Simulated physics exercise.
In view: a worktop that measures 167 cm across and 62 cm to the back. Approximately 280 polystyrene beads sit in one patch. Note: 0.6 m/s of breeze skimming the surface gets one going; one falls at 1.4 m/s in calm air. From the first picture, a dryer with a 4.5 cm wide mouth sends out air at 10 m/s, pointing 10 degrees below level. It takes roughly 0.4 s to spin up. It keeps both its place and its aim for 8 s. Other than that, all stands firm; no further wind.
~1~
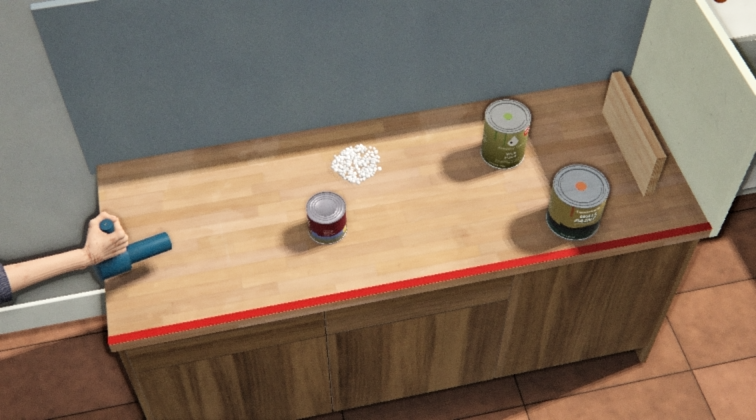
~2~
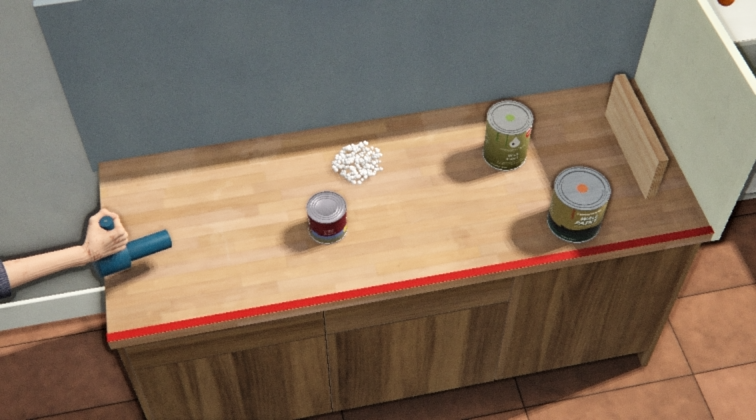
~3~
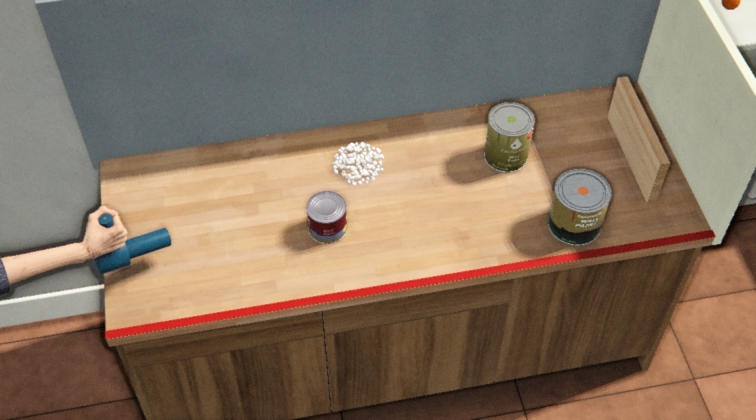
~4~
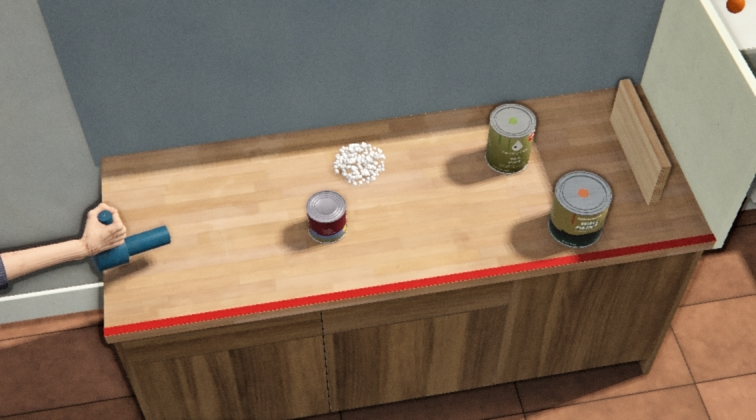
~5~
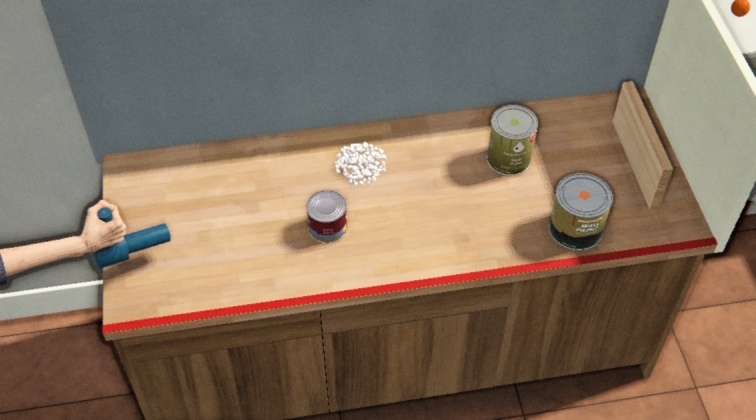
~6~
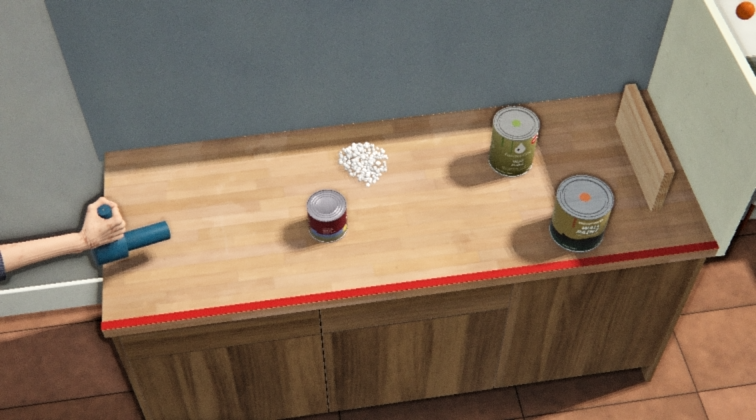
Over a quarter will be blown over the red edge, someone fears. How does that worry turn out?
Loss there overshoots a quarter.
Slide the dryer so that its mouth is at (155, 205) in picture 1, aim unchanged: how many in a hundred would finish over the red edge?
50 %.
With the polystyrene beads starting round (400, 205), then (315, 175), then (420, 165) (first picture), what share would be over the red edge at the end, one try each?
Taking the three spots in order, you'd get around 30 percent, 90 percent and 60 percent.
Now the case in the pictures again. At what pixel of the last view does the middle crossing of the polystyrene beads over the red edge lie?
Somewhere about (699, 251).
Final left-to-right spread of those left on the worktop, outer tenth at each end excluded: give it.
Roughly 40 cm.
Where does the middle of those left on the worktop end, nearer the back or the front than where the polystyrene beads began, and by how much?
Drift: Forward direction, about 15 cm.
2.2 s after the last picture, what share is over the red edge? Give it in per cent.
70 %.
Then, 1.2 s after the last picture, 33 % are over the red edge; the middle of those still in play is near (697, 226); 1 % have settled or left.
Then, 2.2 s after the last picture, 73 % are over the red edge; the middle of those still in play is near (635, 188); 72 % have settled or left.
Then, 4.0 s after the last picture, 81 % are over the red edge; the middle of those still in play is near (632, 183); 81 % have settled or left.
Then, 7.6 s after the last picture, at the end, 85 % are over the red edge; the middle of those still in play is near (614, 172).
